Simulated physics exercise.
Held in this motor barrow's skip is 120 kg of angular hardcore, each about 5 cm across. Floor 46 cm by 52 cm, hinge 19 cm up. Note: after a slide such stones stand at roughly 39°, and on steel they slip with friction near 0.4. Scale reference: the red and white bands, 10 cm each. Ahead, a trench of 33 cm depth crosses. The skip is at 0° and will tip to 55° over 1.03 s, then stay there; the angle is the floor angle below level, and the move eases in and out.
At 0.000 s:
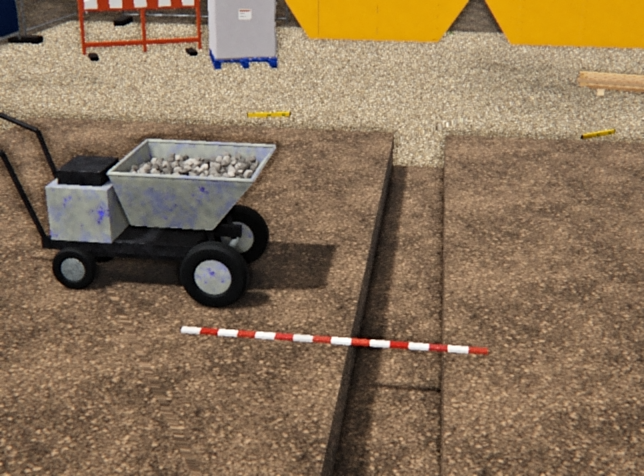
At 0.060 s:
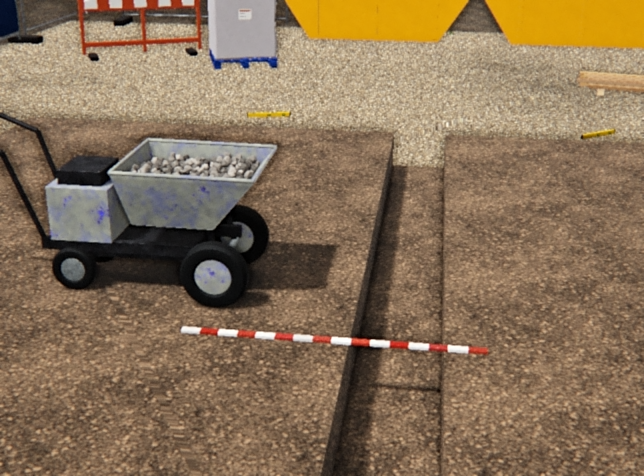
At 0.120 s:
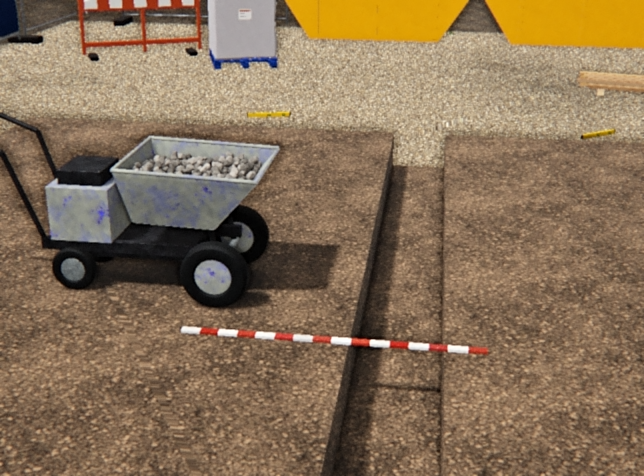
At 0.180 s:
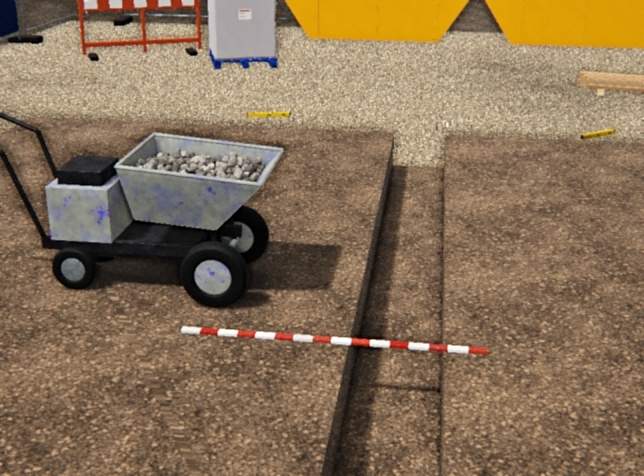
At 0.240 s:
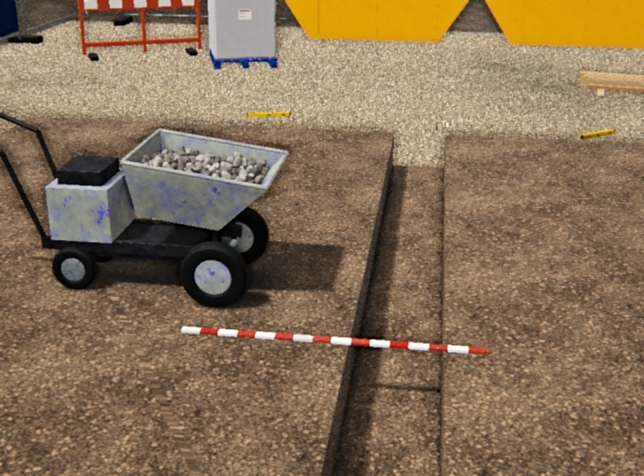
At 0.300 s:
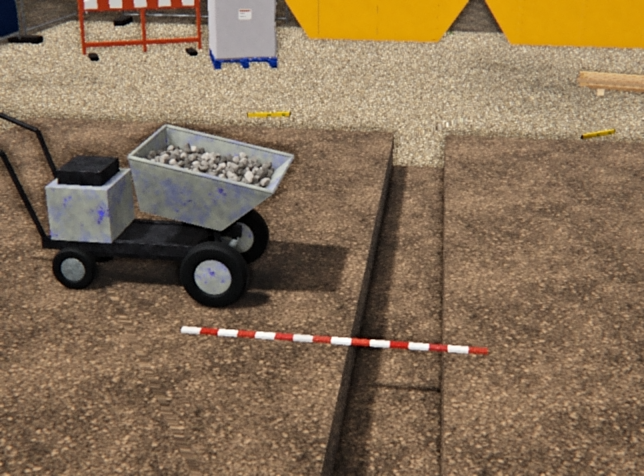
At the start, a grey motor barrow with a level skip of grey stones stands on brown ground beside a narrow trench crossed by a red and white striped pole. The skip then tilts gradually forward to the right, its rear rising, while the barrow's wheels stay still.
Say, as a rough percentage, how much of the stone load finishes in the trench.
Roughly 5 out of 100.
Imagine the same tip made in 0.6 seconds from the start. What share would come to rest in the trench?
20 %.
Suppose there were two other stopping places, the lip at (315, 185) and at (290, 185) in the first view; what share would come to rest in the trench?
First place roughly 15%, second roughly 10%.
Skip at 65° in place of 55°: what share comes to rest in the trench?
Then close to 40 per cent.
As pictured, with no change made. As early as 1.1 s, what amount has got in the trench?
Close to 0 per cent at that time.
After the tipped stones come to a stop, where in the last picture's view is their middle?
(353, 293).
After 0.8 s the floor is at 46°; 100 % in the skip; the foremost stones are at (307, 224).
After 1.1 s the floor is at 55°; 100 % in the skip; the foremost stones are at (337, 247).
After 1.5 s the floor is at 55°; 94 % in the skip, 5 % short of the trench, 1 % in the trench; the foremost stones are at (389, 329).
After 3.4 s the floor is at 55°; 89 % in the skip, 6 % short of the trench, 5 % in the trench; the foremost stones are at (434, 342).
